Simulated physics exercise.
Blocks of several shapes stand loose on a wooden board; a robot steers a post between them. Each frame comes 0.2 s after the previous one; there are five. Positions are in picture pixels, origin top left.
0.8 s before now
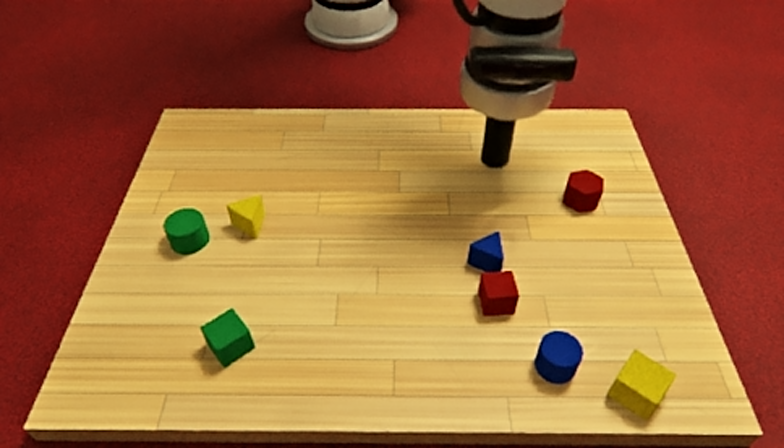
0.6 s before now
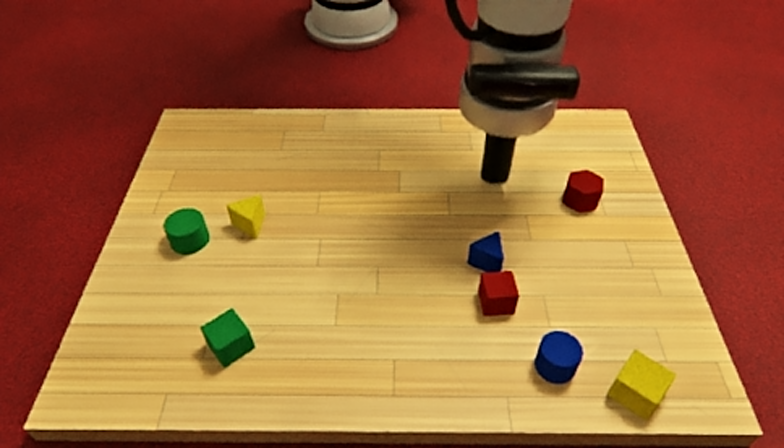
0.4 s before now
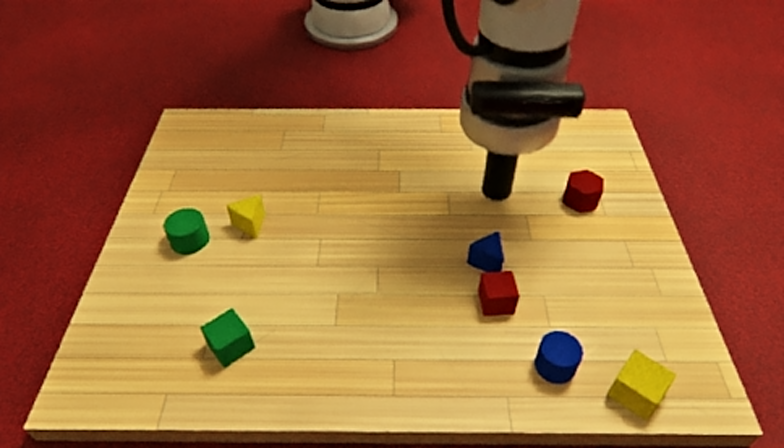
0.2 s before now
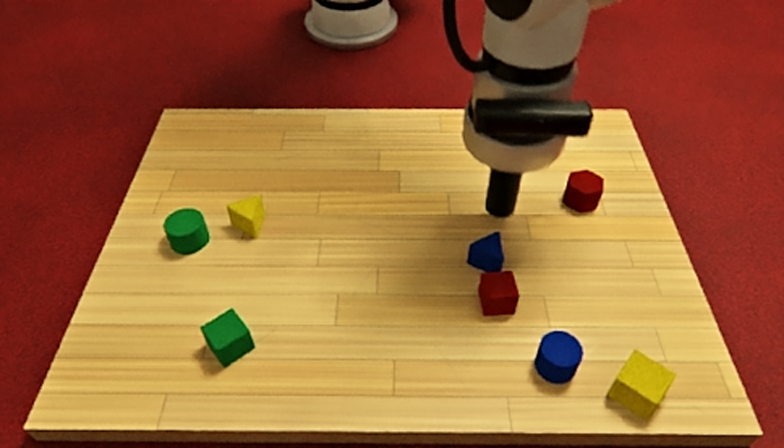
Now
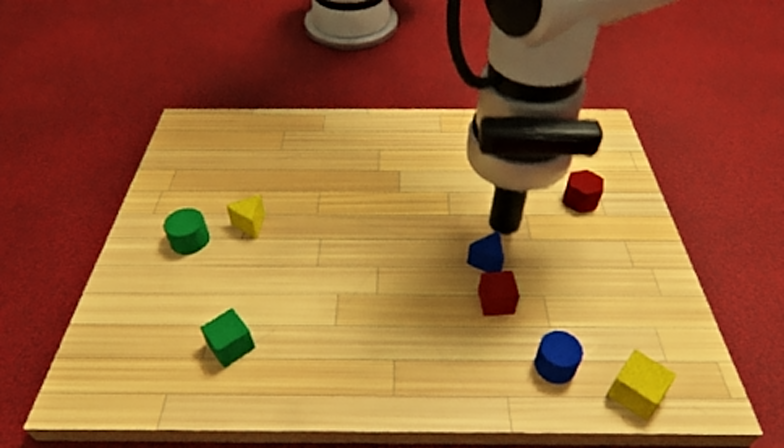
A robot arm with a dark post moves slowly toward the viewer and slightly right over a pale wooden board on a red surface, seen from above at an angle by a still camera. Green blocks and a yellow one lie left; blue, red and yellow ones lie centre and right. The post draws close to the blue three-sided block, while every block stays still.
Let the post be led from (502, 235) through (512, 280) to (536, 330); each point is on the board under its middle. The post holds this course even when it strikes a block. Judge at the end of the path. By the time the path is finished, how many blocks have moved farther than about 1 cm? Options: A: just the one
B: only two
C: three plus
B - only two.
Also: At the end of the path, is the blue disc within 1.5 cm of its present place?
Yes.
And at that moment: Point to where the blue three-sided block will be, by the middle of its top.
Pixel (485, 267).
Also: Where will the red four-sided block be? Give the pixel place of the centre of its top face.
It is going to be at (497, 307).
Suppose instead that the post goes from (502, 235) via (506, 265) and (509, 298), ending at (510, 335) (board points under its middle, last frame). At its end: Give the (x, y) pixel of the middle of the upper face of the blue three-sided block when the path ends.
Top centre: (481, 272).
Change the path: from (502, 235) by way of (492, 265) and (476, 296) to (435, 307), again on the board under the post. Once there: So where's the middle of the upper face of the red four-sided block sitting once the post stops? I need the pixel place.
The answer is (501, 302).
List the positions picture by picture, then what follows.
The first picture shows post's lower end at (495, 159); blue three-sided block at (491, 244); red four-sided block at (500, 284); blue disc at (562, 348).
The second picture shows post at (495, 175); blocks still.
The third picture shows post at (496, 191); blocks still.
The fourth picture shows post at (500, 207); blocks still.
The fifth picture shows post at (504, 224); blue three-sided block at (491, 244); red four-sided block at (500, 284); blue disc at (562, 348).
On the path given first. One third of the way, post at (511, 254); blue three-sided block at (483, 259), turned 50° clockwise.
Two thirds of the way, post at (520, 286); blue three-sided block at (485, 267), turned 105° clockwise; red four-sided block at (495, 299), turned 25° clockwise.
At the end, post at (540, 320); blue three-sided block at (485, 267), turned 105° clockwise; red four-sided block at (497, 307), turned 65° clockwise; blue disc still.
